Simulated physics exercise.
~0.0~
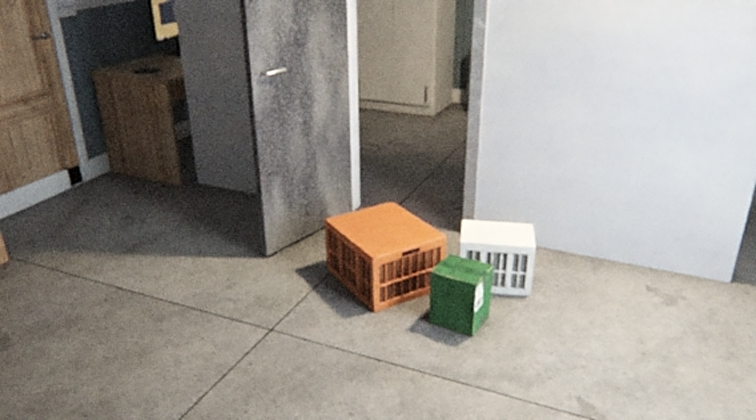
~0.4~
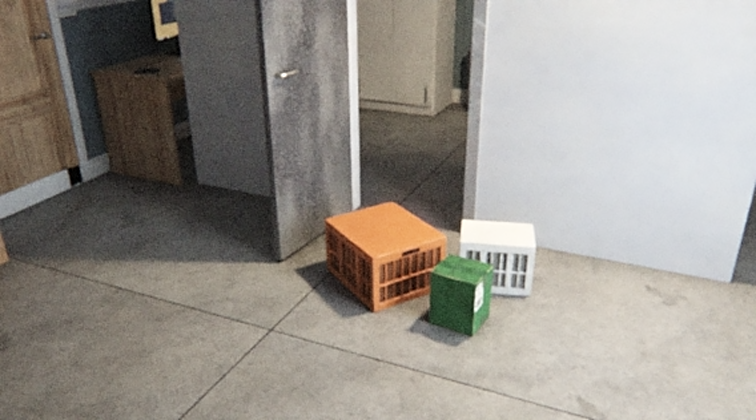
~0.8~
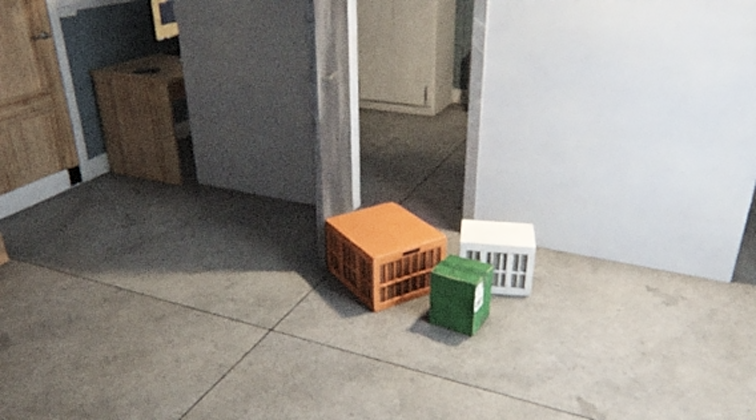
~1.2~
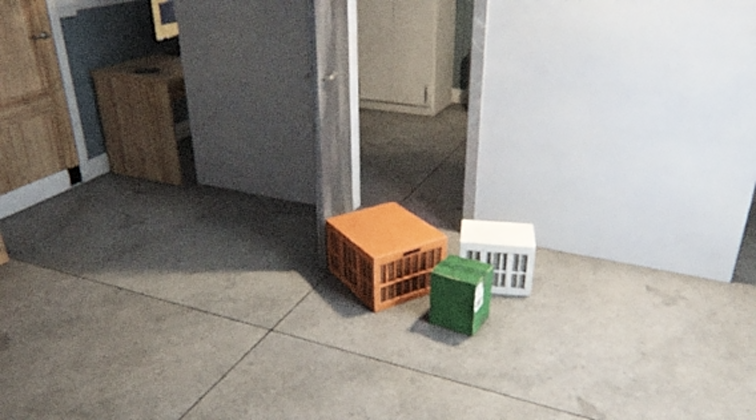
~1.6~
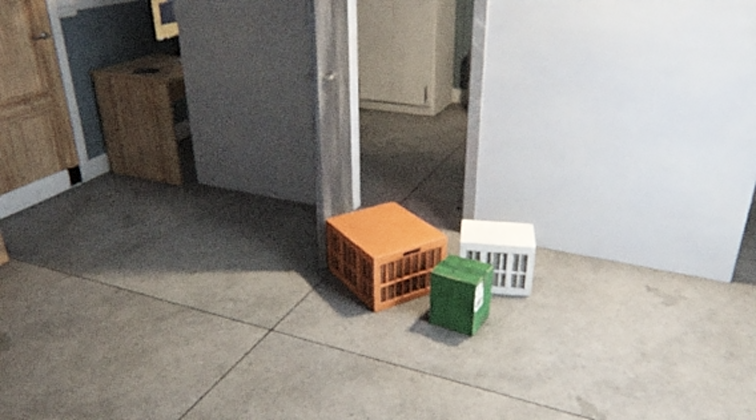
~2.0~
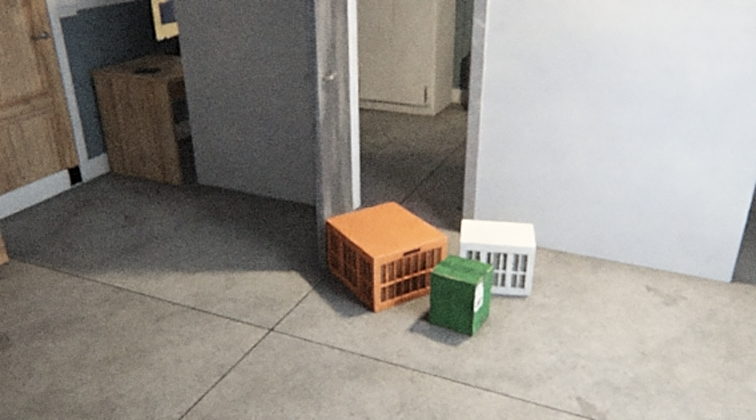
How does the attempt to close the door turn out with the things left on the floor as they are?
The door cannot be closed because its way is blocked. It stops partway, still open, with the orange crate sitting in its path.
